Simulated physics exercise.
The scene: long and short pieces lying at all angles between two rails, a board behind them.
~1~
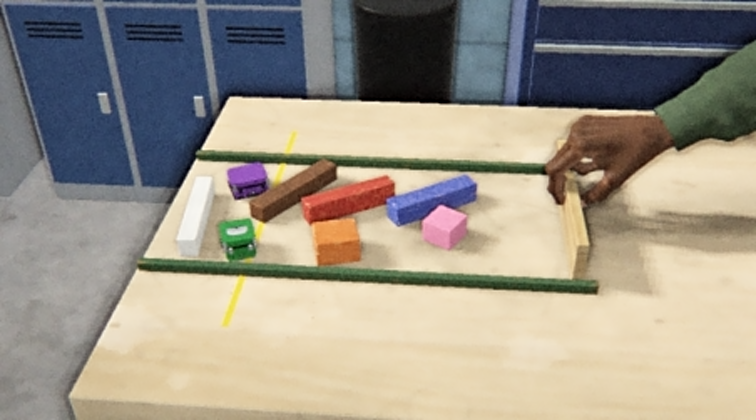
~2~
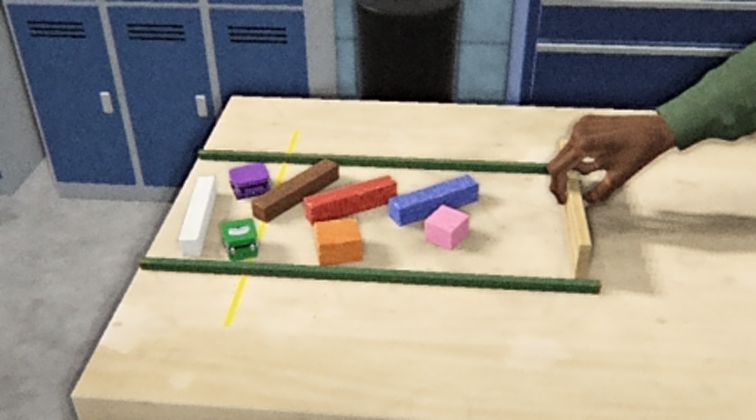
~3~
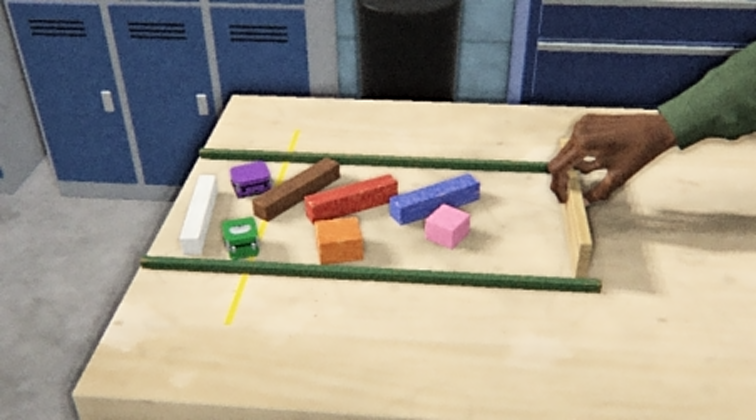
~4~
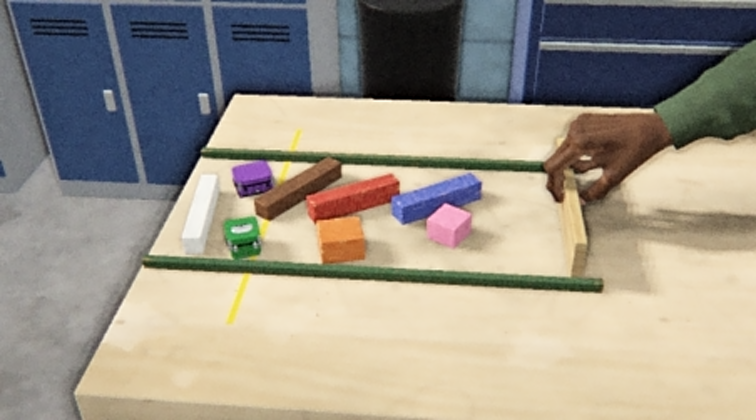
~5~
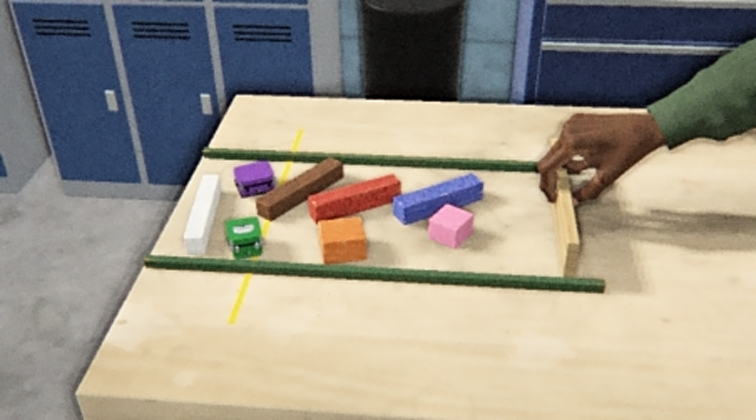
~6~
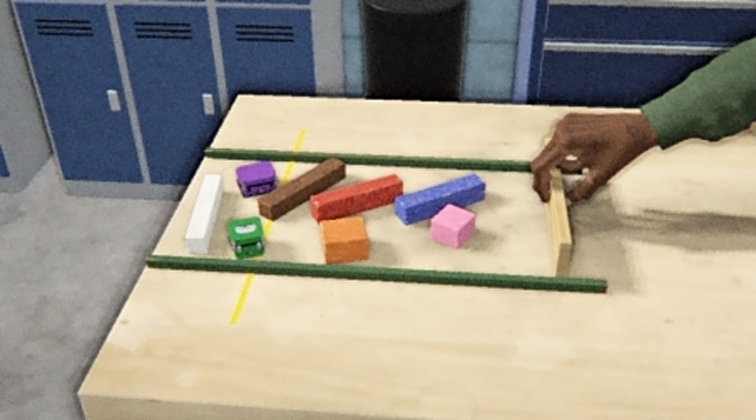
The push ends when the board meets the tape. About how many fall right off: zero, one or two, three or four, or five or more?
The number that fall off is zero.
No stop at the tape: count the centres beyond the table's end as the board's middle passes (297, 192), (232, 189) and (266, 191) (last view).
In that order 0, 3 and 1.
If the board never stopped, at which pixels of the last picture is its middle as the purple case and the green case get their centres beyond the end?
Its middle is around (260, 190) and around (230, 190).
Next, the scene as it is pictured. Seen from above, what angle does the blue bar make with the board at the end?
Some 25 degrees.
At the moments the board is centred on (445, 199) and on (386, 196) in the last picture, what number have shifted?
At the one place 2, at the other 4.
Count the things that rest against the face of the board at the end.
The number is 3.
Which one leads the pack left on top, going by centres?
Foremost is the white bar.
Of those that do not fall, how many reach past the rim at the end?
The number is 2.
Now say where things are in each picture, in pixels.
White bar (197, 214); purple case (248, 182); green case (239, 241); board (569, 207); tape (266, 212), in the first frame.
Purple case (250, 181); orange block (338, 242), in the second frame.
Green case (242, 239); board (572, 205), in the third frame.
White bar (202, 212); blue bar (437, 198), in the fourth frame.
Purple case (255, 180); brown bar (301, 188), in the fifth frame.
White bar (206, 212); purple case (257, 180); green case (247, 239); board (554, 204); tape (274, 210), in the sixth frame.
A little later, none off yet; white bar at rest near (206, 212); purple case at rest near (257, 180); green case at rest near (247, 239).
Next, none off yet; white bar at rest near (203, 212); purple case shifted about its own width near (232, 174); green case at rest near (243, 239).
When it is over, the number that fall off is zero.
